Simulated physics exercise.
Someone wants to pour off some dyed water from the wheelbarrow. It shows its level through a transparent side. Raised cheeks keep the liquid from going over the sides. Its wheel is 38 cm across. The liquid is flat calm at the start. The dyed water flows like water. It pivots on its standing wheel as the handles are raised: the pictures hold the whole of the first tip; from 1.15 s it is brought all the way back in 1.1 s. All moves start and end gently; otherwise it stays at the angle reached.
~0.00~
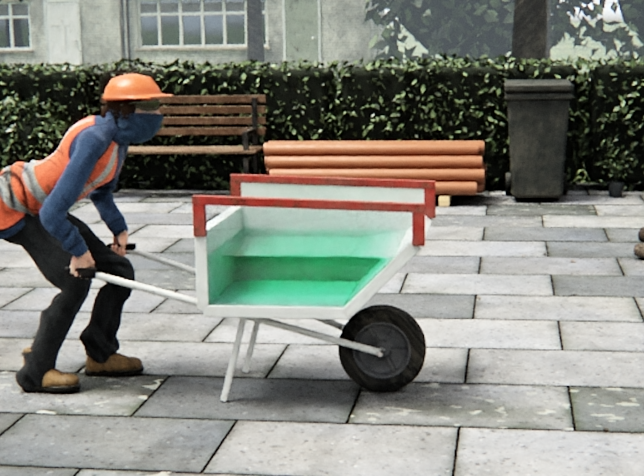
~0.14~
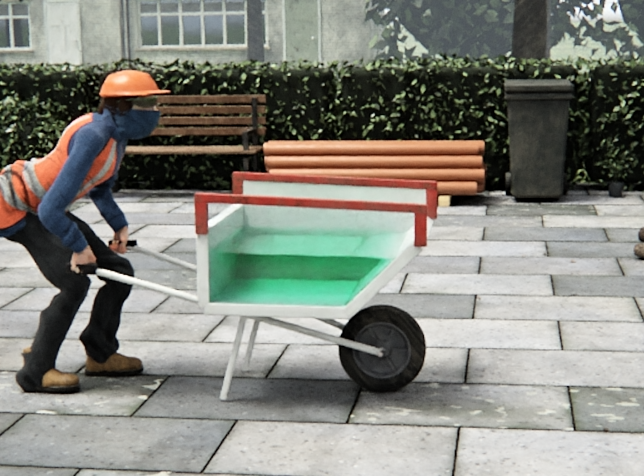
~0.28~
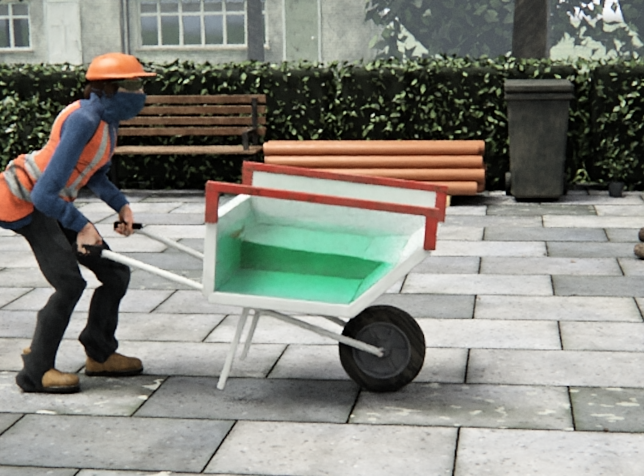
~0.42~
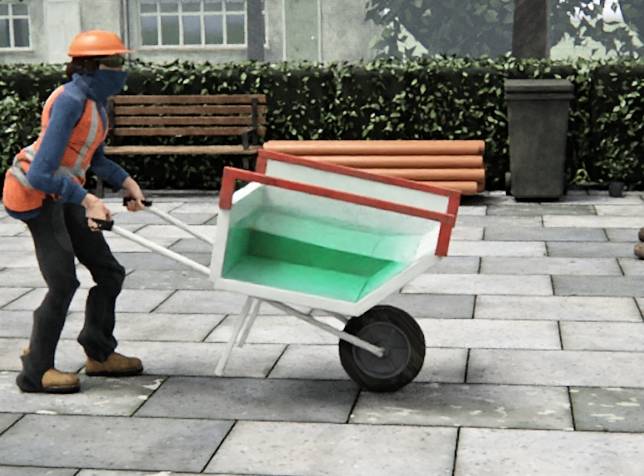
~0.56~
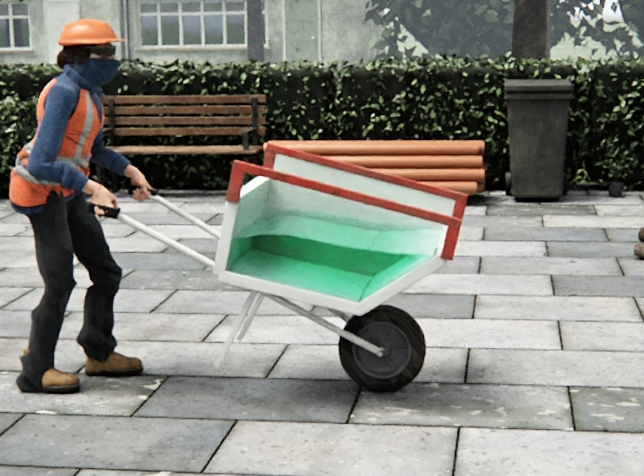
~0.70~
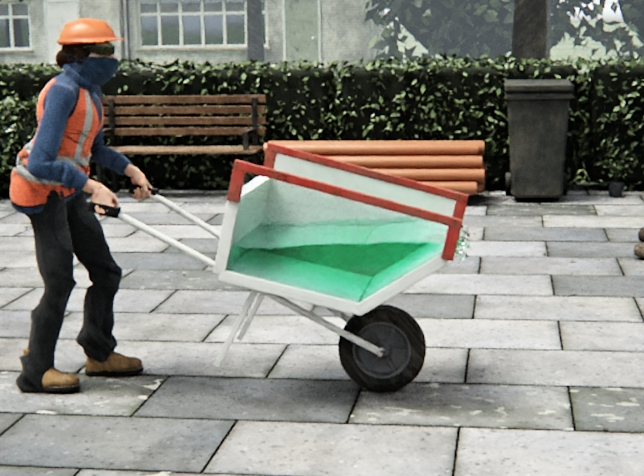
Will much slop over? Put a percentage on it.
Roughly 24 per cent of the dyed water is lost.
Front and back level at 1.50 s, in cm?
Front 20 cm, back 8 cm.
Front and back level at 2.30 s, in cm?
Front 12 cm, back 22 cm.
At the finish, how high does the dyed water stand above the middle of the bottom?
About 16 cm.
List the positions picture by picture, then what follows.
The surface is at (332, 257) near the front wall; the surface is at (222, 256) near the back wall; the lip is at (413, 240); the front is on the right, in the first picture.
The surface is at (334, 257) near the front wall; the surface is at (223, 253) near the back wall, in the second picture.
The surface is at (342, 255) near the front wall; the surface is at (231, 239) near the back wall; the barrow is tilted 5° forwards, in the third picture.
The surface is at (353, 253) near the front wall; the surface is at (243, 229) near the back wall; the barrow is tilted 10° forwards, in the fourth picture.
The surface is at (359, 250) near the front wall; the surface is at (247, 237) near the back wall; the barrow is tilted 13° forwards, in the fifth picture.
The surface is at (360, 245) near the front wall; the surface is at (245, 249) near the back wall; the barrow is tilted 13° forwards; the lip is at (442, 253); dyed water has begun to come out, in the sixth picture.
By 1.50 s the barrow is at 11° forwards, the surface stands 9 cm at the back and 19 cm at the front; 23 per cent is out, over the front.
By 2.30 s the surface stands 23 cm at the back and 12 cm at the front; 23 per cent is out, over the front.
By 3.05 s the surface stands 11 cm at the back and 17 cm at the front; 23 per cent is out, over the front.
By 5.14 s 24 per cent is out, over the front, 22 of 94 litres.
